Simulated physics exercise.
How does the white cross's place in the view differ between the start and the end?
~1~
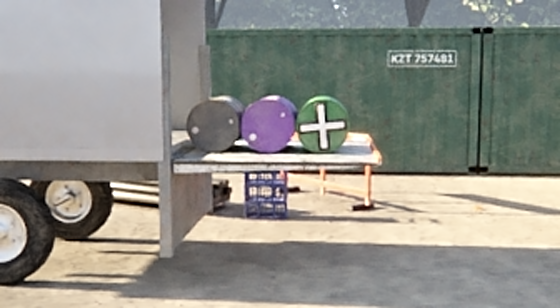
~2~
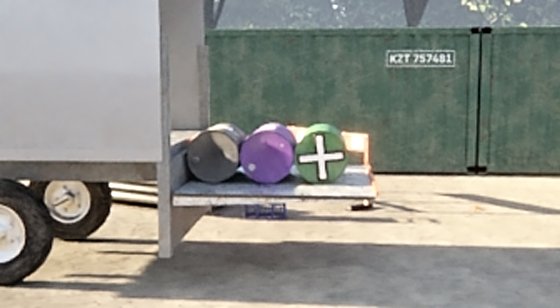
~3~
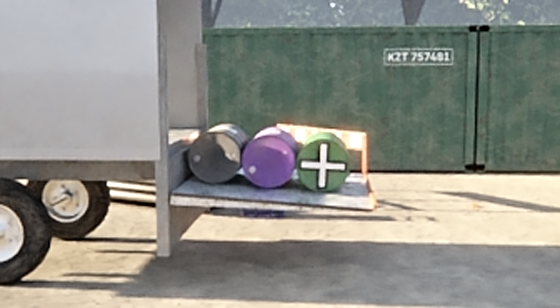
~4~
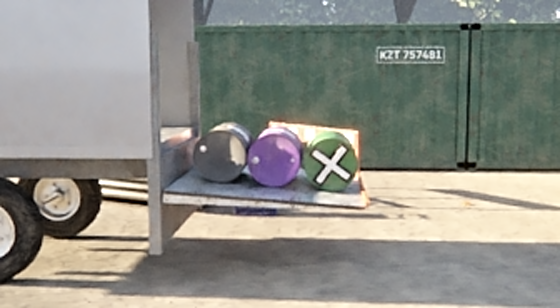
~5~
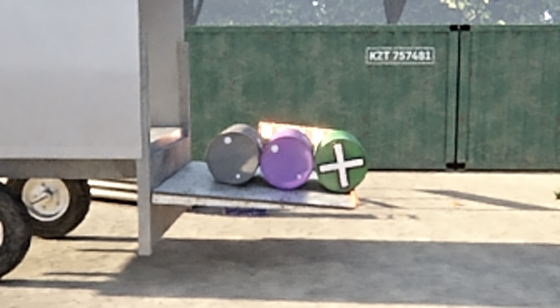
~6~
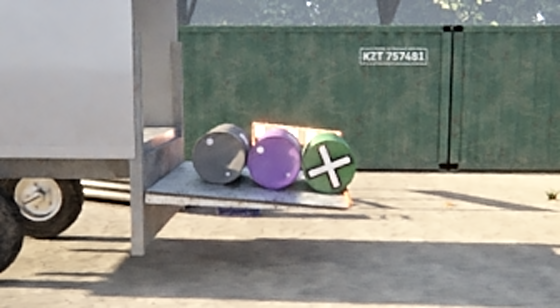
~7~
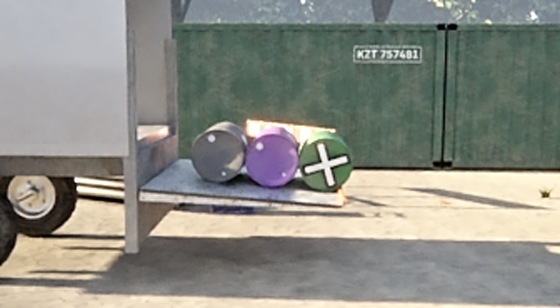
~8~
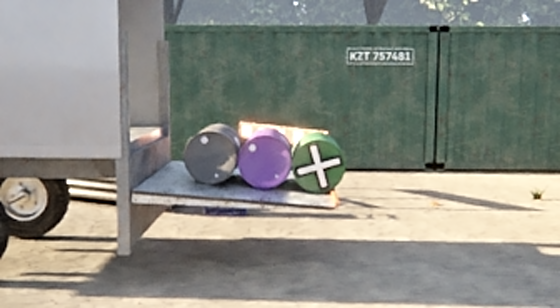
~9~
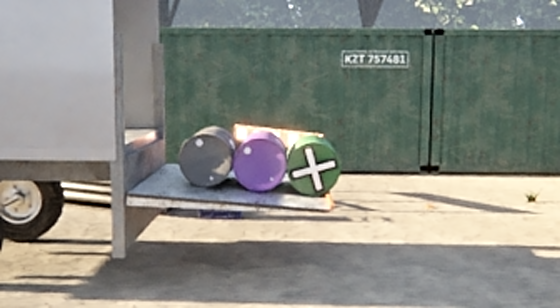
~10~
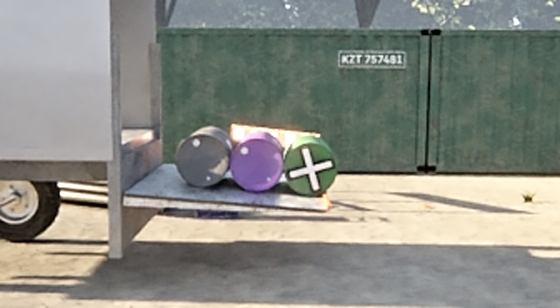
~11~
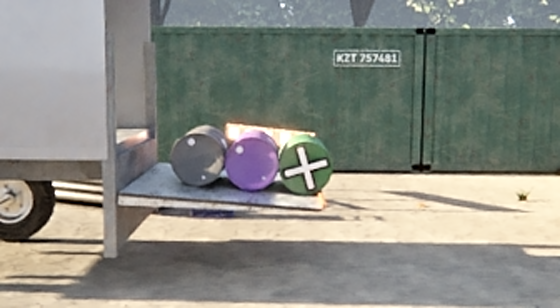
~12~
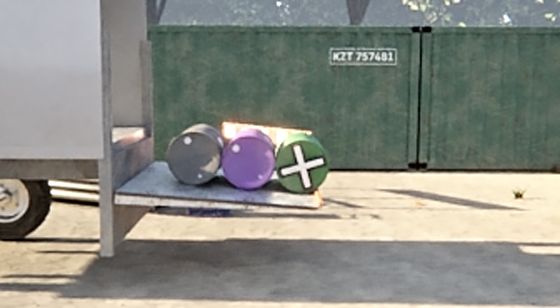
At the end the white cross sits lower and slightly further left in the view than at the start. The platform has sunk and the camera has panned right.
